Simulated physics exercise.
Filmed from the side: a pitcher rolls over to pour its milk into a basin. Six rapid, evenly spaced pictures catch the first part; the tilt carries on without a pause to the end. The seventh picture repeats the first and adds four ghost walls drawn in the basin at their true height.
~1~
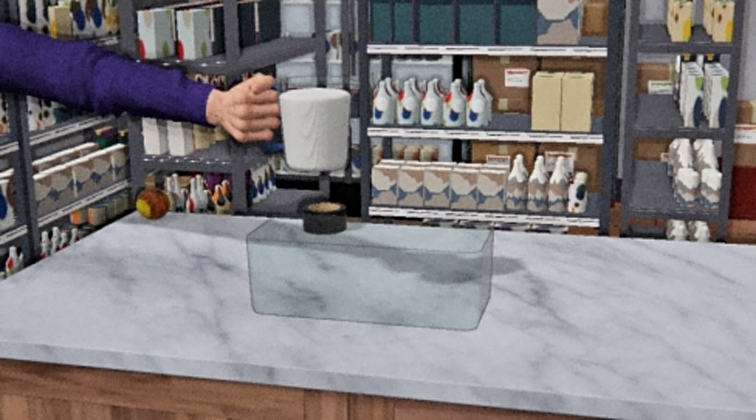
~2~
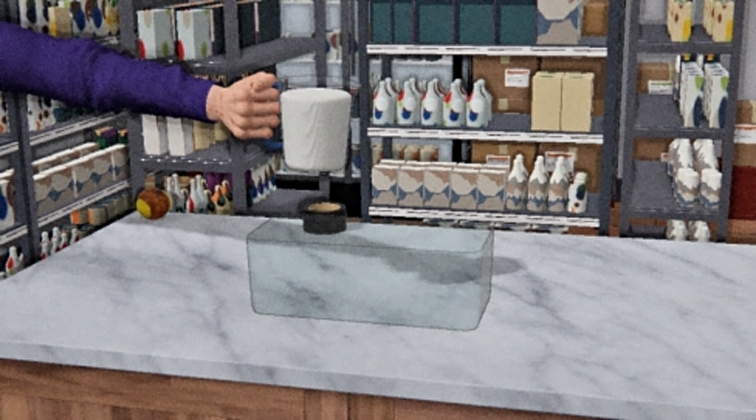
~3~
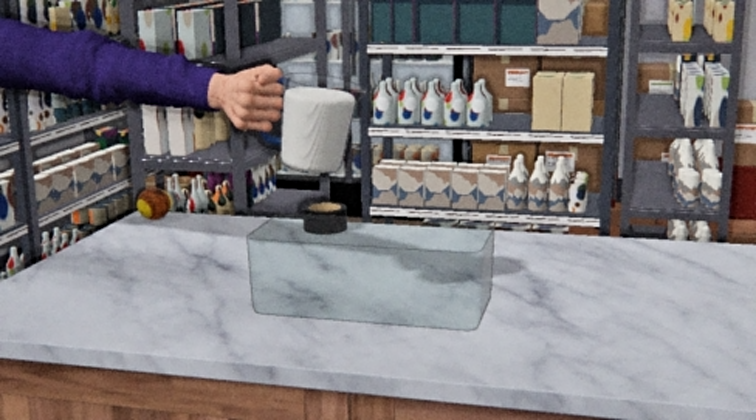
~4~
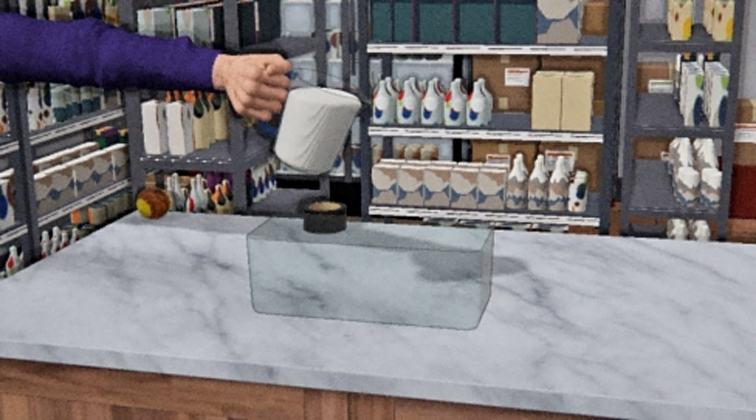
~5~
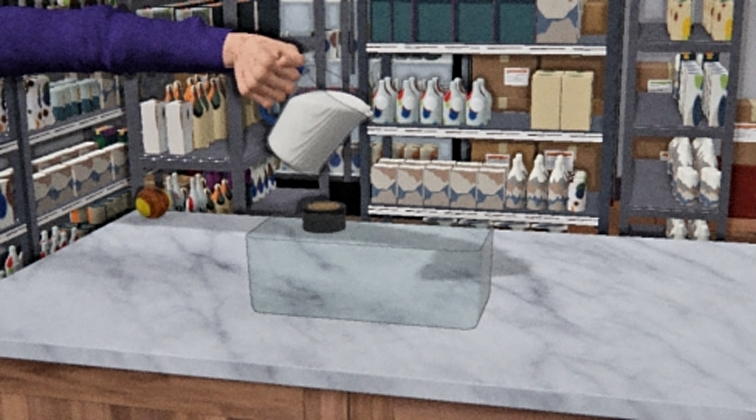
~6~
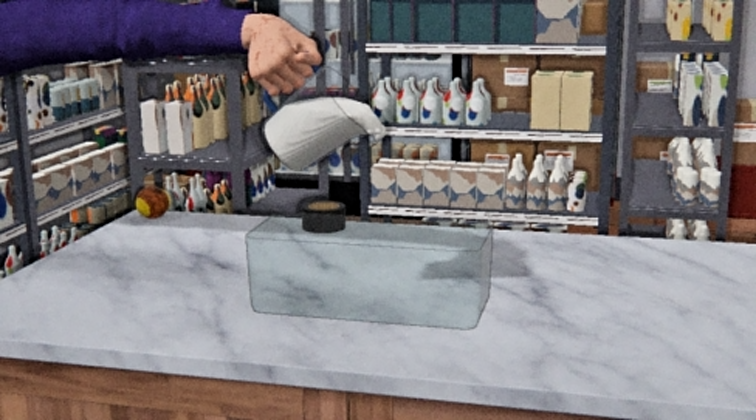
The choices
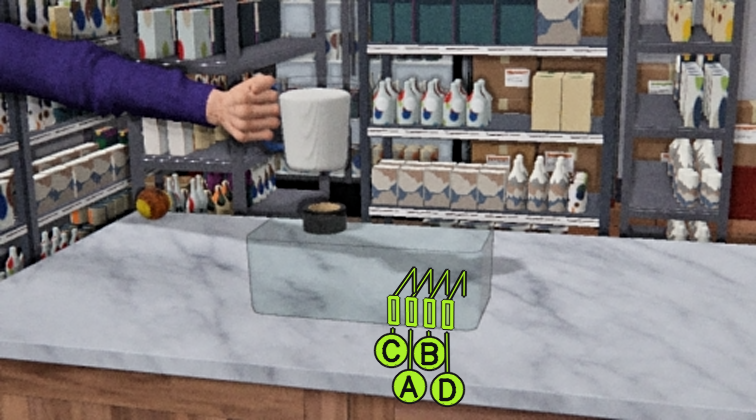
To begin with, a hand in a purple sleeve holds a white pitcher upright above a clear basin on a marble counter, with store shelves behind. The pitcher tilts slightly, then leans steeply to the right as the hand rises, and a little milk slips over its lip.
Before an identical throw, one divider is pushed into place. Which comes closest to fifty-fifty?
Position C does it best.
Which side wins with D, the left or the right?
The left side.
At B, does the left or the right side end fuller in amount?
The left side.
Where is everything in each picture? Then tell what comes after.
Upright, lip at (358, 83); basin from (253, 312) to (480, 330); nothing has left yet, in the first frame.
Tipped about 3°, lip at (360, 86); nothing has left yet, in the second frame.
Tipped about 10°, lip at (365, 92); nothing has left yet, in the third frame.
Tipped about 21°, lip at (370, 102); nothing has left yet, in the fourth frame.
Tipped about 36°, lip at (373, 117); nothing has left yet, in the fifth frame.
Tipped about 52°, lip at (373, 134); milk is over the lip, down to (378, 138), in the sixth frame.
On the marked copy, A at (410, 330); B at (428, 331); C at (392, 328); D at (446, 333).
Choosing A, about 78 % ends left of the wall and 16 % right of it; 6 % is lost outside.
Choosing B, about 83 % ends left of the wall and 9 % right of it; 8 % is lost outside.
Choosing C, about 45 % ends left of the wall and 50 % right of it; 5 % is lost outside.
Choosing D, about 81 % ends left of the wall and 11 % right of it; 8 % is lost outside.
